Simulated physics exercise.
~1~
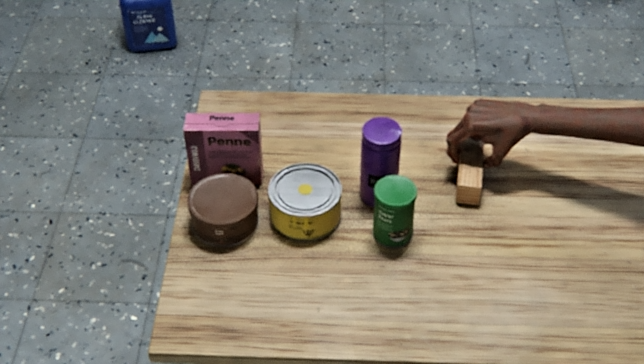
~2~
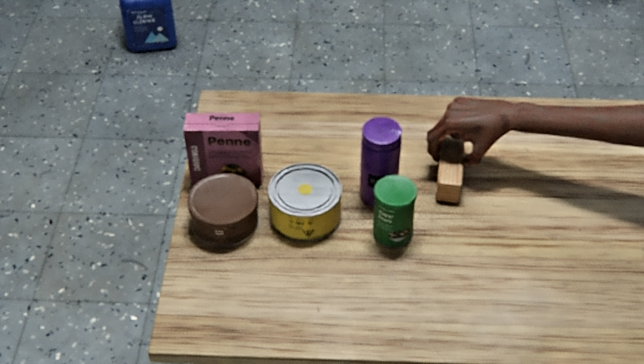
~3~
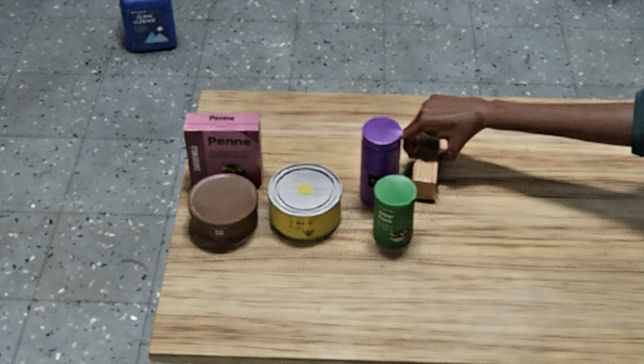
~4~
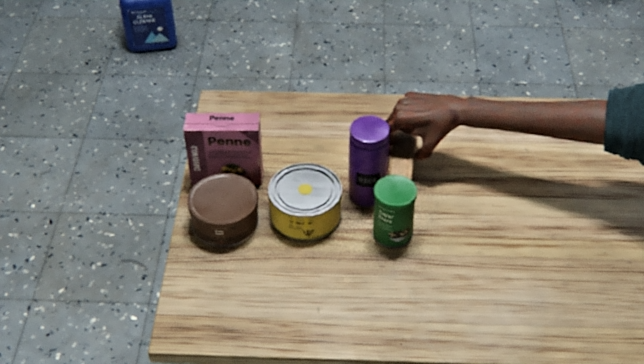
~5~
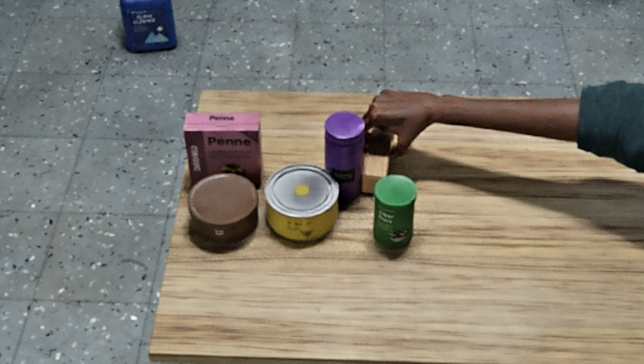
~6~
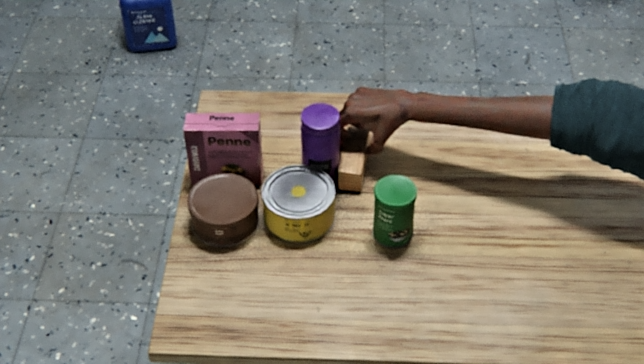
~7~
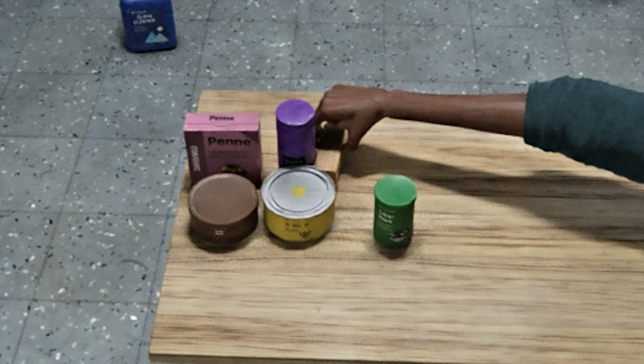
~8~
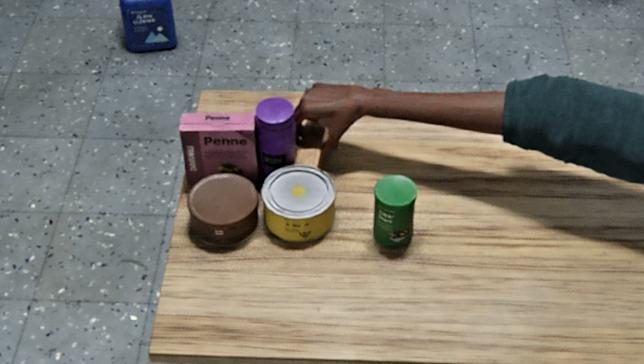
A hand pushing a wooden block leftward across a table, sliding an upright purple jar until it stands beside a pink packet.
